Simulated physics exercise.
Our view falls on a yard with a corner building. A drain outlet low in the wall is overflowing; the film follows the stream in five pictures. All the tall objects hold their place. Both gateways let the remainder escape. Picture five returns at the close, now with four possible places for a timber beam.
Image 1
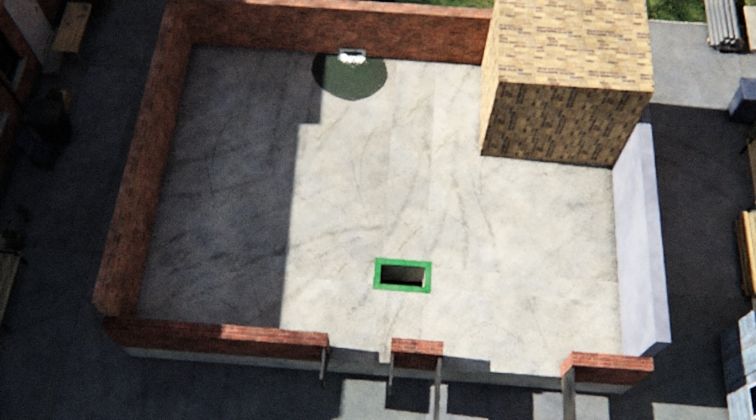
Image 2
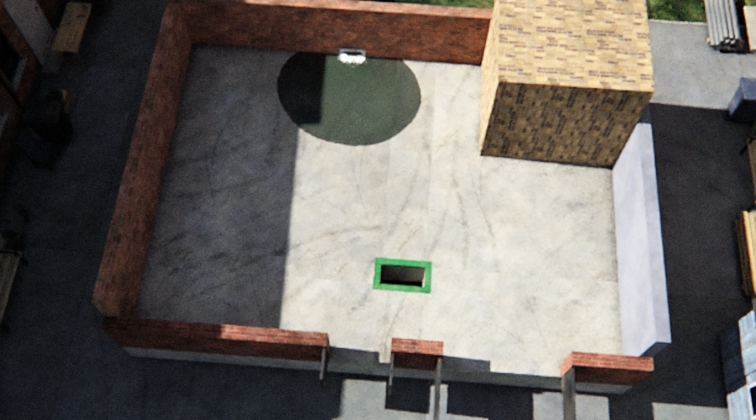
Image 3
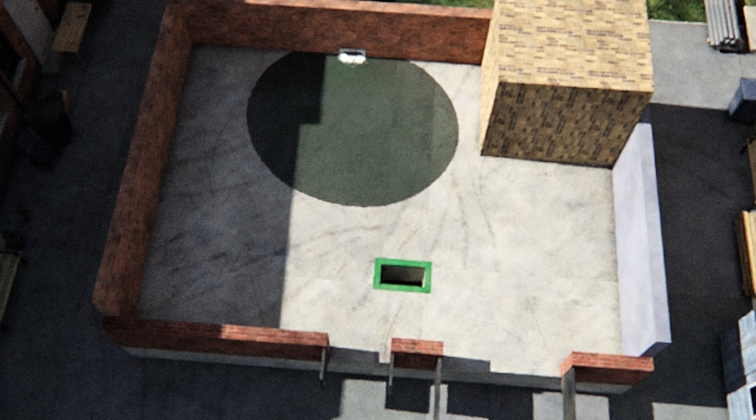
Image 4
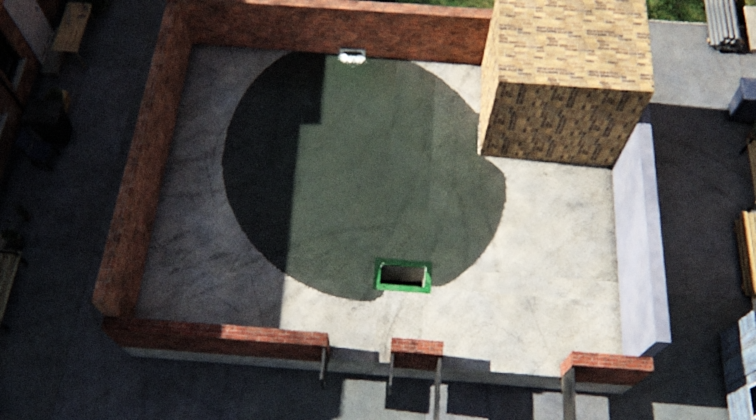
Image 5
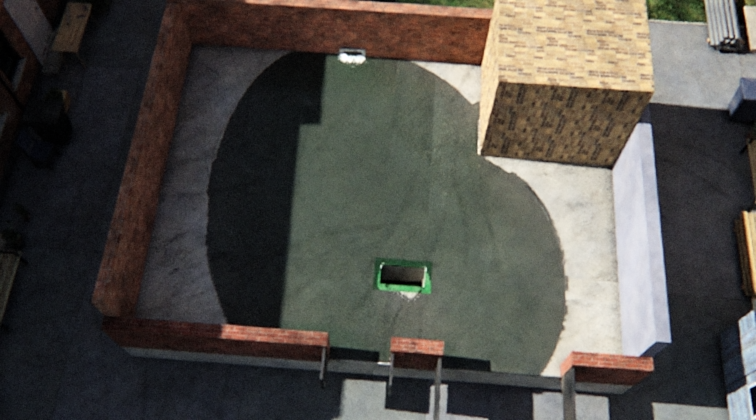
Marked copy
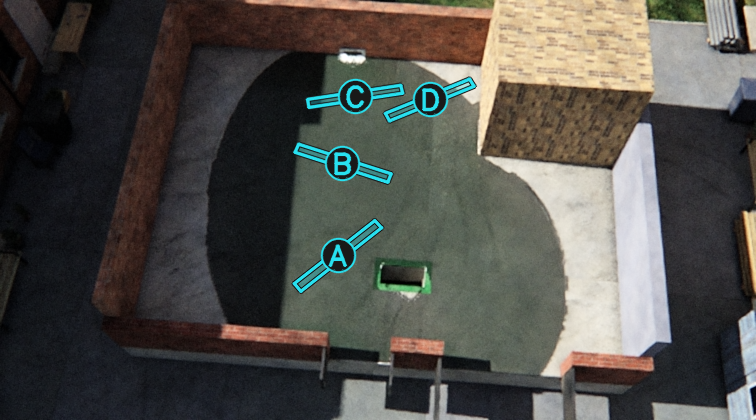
A walled concrete yard with a corner building darkening as green water spreads from the back wall and surrounds a green-framed drain.
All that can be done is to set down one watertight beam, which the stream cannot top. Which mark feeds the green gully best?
D beats the others.
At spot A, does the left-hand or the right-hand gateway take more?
More leaves on the right.
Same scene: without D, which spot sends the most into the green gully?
Here it is spot A.
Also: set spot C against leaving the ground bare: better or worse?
It is worse.
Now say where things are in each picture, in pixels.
The first picture shows outfall at (353, 52); green gully at (403, 276); open gate at (500, 359); open gate at (360, 348); front seen at (323, 87), 3 % of the ground wet; green gully still dry.
The second picture shows front seen at (381, 138), 10 % of the ground wet; green gully still dry.
The third picture shows front seen at (398, 198), 23 % of the ground wet; green gully still dry.
The fourth picture shows front seen at (371, 294), 44 % of the ground wet; green gully taking water.
The fifth picture shows front seen at (538, 326), 65 % of the ground wet; green gully taking water.
On the marked copy, A from (297, 287) to (378, 224); B from (296, 148) to (389, 177); C from (308, 103) to (401, 89); D from (387, 117) to (471, 82).
With A, about 14 % of the stream goes into the green gully, about 85 % out by the gates.
With B, about 6 % of the stream goes into the green gully, about 94 % out by the gates.
With C, about 9 % of the stream goes into the green gully, about 90 % out by the gates.
With D, about 21 % of the stream goes into the green gully, about 78 % out by the gates.
